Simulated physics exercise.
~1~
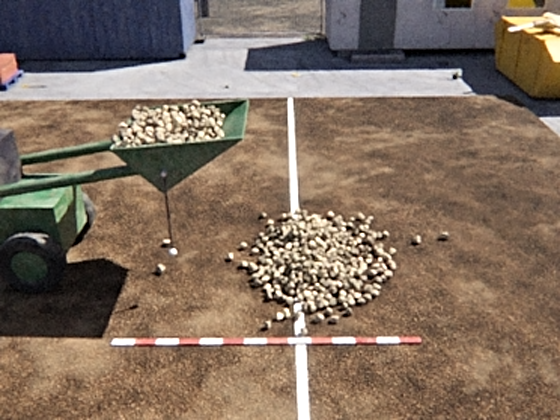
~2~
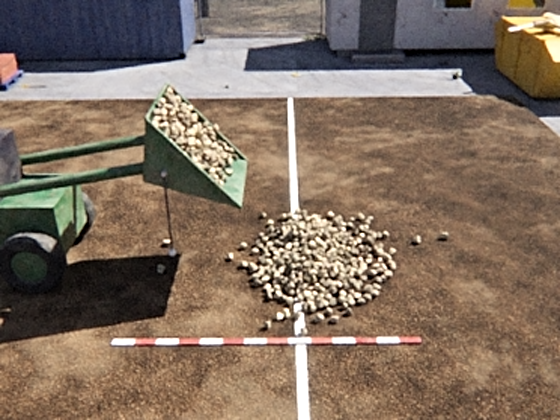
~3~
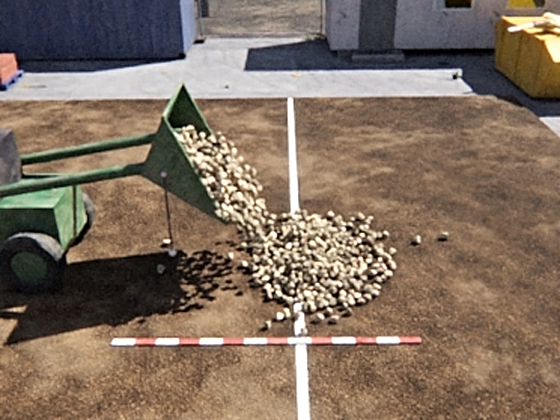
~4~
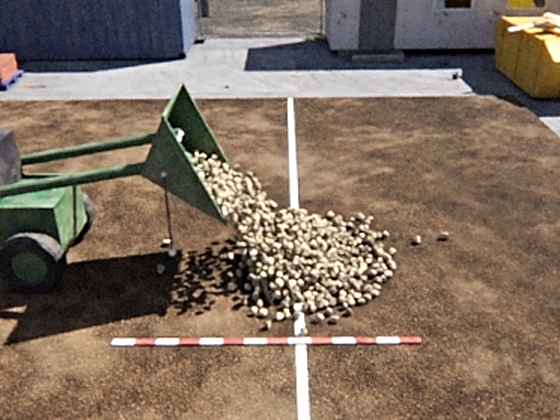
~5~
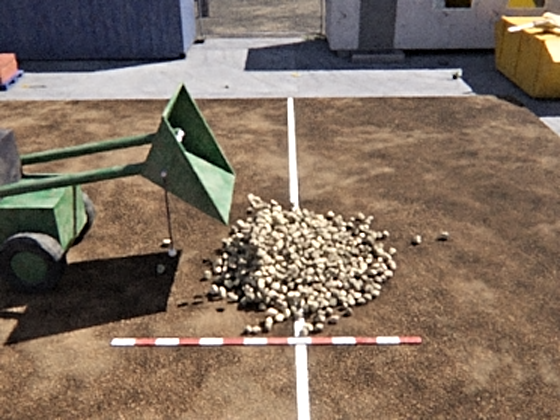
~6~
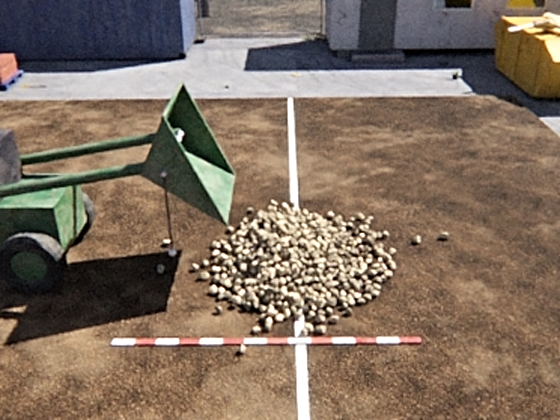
The clip opens on a green loader at the left, its raised bucket full of pale stones, beside an earlier pile lying across a white line on brown ground. A red and white striped staff lies in front. The bucket tips forward to the right, at first keeping its load, then steepens and the stones pour onto the near side of the pile. The bucket stops turning while the rest slides out and the heap spreads to the left and grows. Finally the bucket hangs empty and still, and the larger pile rests across the line, mostly left of it.
